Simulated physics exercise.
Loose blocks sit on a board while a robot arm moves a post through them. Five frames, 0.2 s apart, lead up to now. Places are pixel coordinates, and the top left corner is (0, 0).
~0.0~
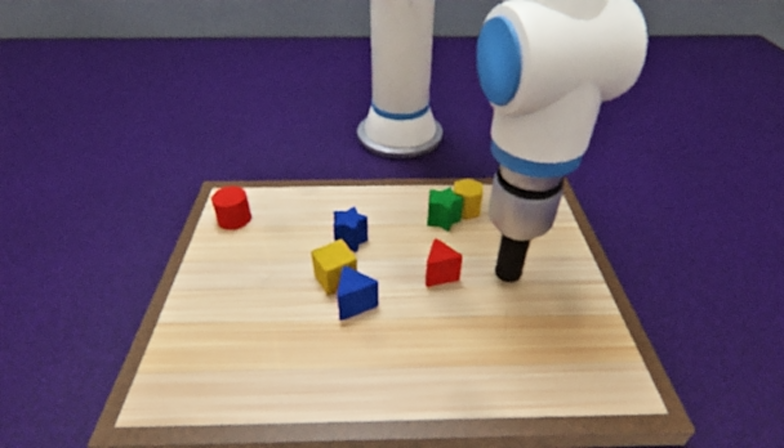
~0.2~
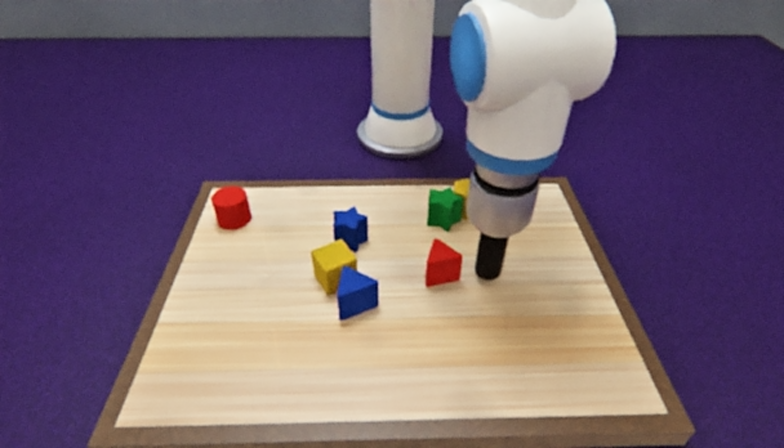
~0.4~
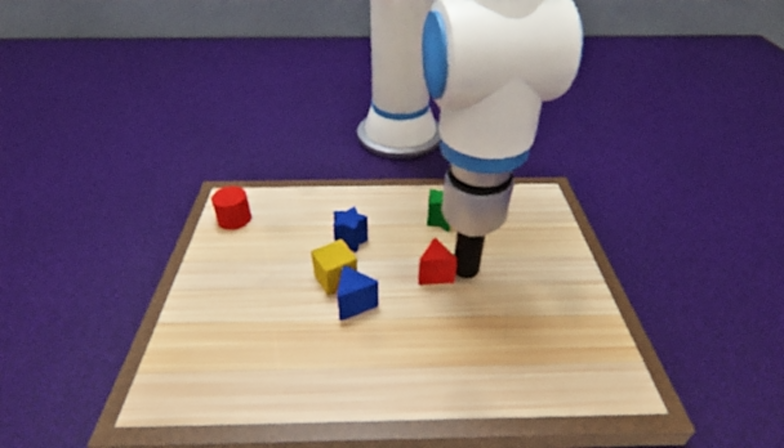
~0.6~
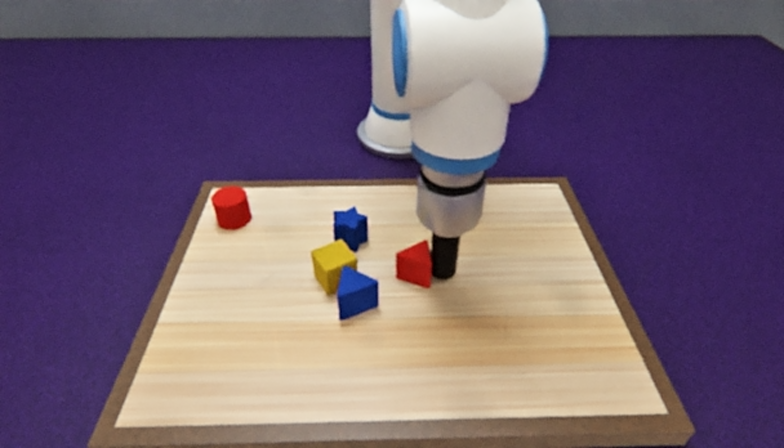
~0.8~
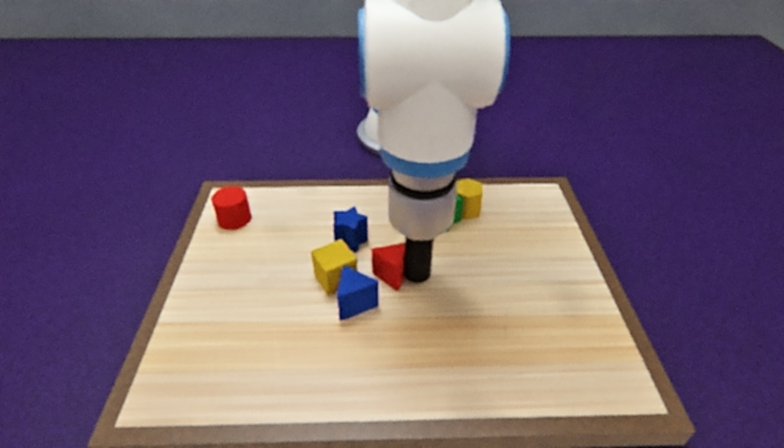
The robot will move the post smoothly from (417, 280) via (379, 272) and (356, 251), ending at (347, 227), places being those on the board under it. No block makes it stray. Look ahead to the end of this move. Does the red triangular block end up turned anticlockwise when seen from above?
I believe so.
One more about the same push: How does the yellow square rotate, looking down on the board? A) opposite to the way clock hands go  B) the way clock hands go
My pick is A.
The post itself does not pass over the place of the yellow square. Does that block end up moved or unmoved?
Moved.
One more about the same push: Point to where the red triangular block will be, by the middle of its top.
It will likely be found at (328, 231).
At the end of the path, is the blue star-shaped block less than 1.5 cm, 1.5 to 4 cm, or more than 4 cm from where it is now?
Shift of over 4 cm.
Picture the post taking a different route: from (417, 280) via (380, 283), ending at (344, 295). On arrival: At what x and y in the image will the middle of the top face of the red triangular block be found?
Its top centre lands on (351, 245).
The first path, step by step. One third of the way, post at (378, 266); yellow square at (328, 255), turned 15° anticlockwise; red triangular block at (353, 242).
Two thirds of the way, post at (355, 245); yellow square at (324, 255), turned 20° anticlockwise; blue star-shaped block at (341, 209), turned 40° clockwise; red triangular block at (329, 231), turned 20° anticlockwise.
At the end, post at (346, 222); yellow square at (324, 255), turned 20° anticlockwise; blue star-shaped block at (331, 192), turned 20° clockwise; blue triangular block still; red triangular block at (328, 231), turned 30° anticlockwise.
